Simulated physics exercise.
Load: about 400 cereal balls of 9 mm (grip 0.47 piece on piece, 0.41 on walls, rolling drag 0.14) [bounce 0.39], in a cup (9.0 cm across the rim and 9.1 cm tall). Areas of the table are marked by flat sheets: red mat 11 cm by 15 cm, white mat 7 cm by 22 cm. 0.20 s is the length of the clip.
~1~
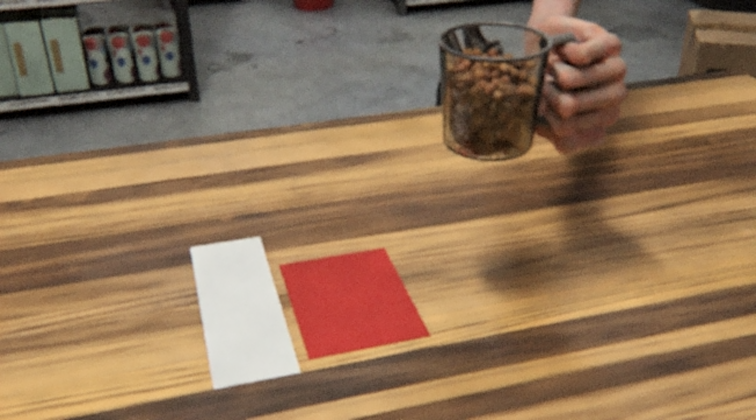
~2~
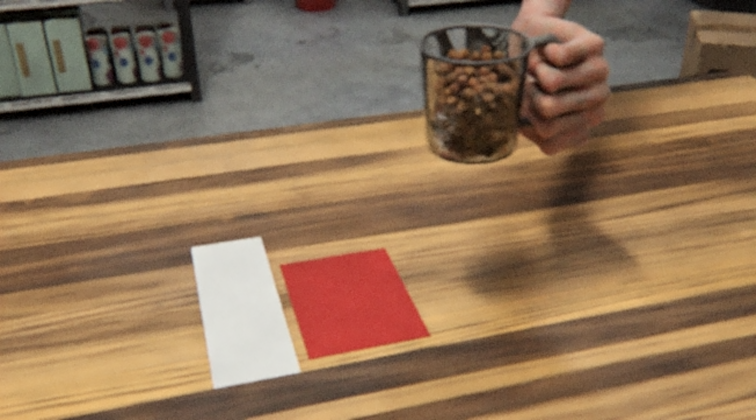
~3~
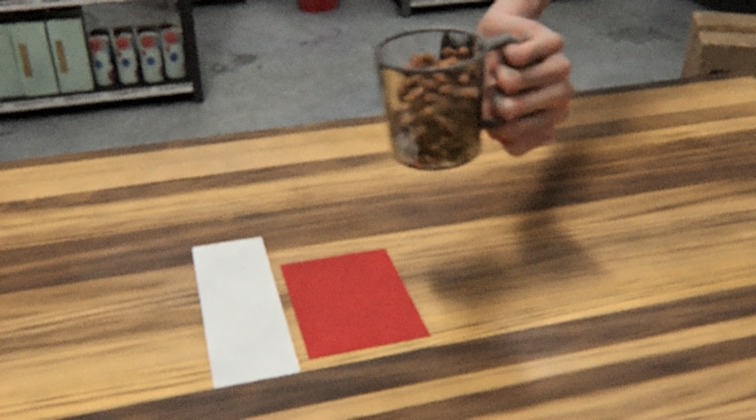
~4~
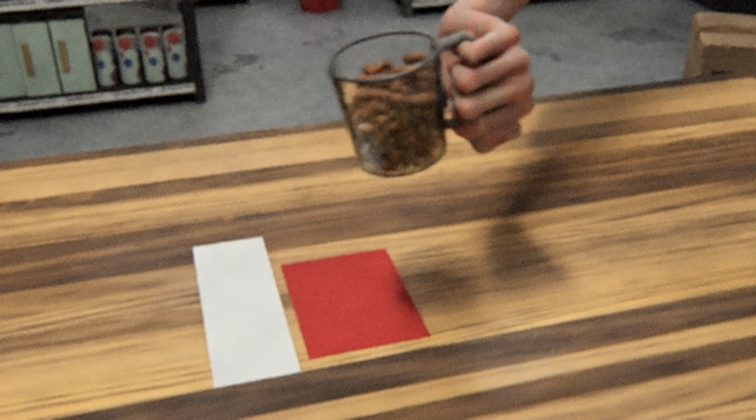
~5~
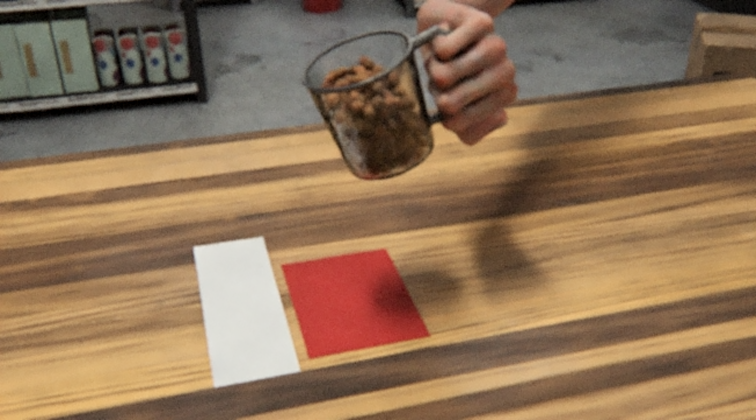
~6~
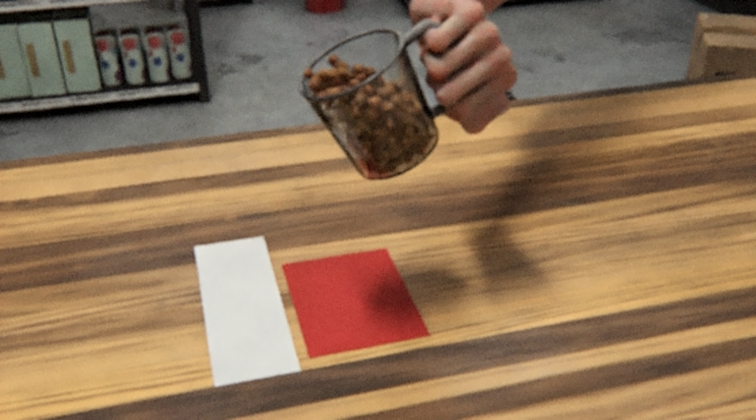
To begin with, a hand holds a clear glass mug of small brown pieces upright above a wooden table with a white mat and a red mat. The hand carries the mug left, tilting it gradually leftward, then stops moving across and tips it further while the pieces shift toward the lower side.
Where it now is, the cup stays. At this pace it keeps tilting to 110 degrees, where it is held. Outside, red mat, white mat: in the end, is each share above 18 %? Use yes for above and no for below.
Outside: Yes; red mat: Yes; white mat: Yes.
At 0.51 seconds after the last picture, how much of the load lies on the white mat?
0 per cent.
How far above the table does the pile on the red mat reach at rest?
2.0 cm or so.
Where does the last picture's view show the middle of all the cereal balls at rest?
Centre at rest: Approx. (258, 311).
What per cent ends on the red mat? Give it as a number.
Around 25 in a hundred.
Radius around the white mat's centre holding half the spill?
10 cm, roughly.
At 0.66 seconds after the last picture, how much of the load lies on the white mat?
Reading at that time: About 15 per cent.
Then, 0.19 s after the last picture, tilt 62 degrees; cup 95 %; middle of all pieces on or above the table near (375, 122).
Then, 0.37 s after the last picture, tilt 94 degrees; cup 95 %; middle of all pieces on or above the table near (377, 121).
Then, 0.51 s after the last picture, tilt 110 degrees; cup 80 %, red mat 10 %, in the air 10 %; middle of all pieces on or above the table near (362, 142).
Then, 0.66 s after the last picture, tilt 110 degrees; outside 5 %, white mat 15 %, cup 45 %, red mat 25 %, in the air 15 %; middle of all pieces on or above the table near (329, 199).
In the end, outside 30 %, white mat 40 %, cup 0 %, red mat 25 %.
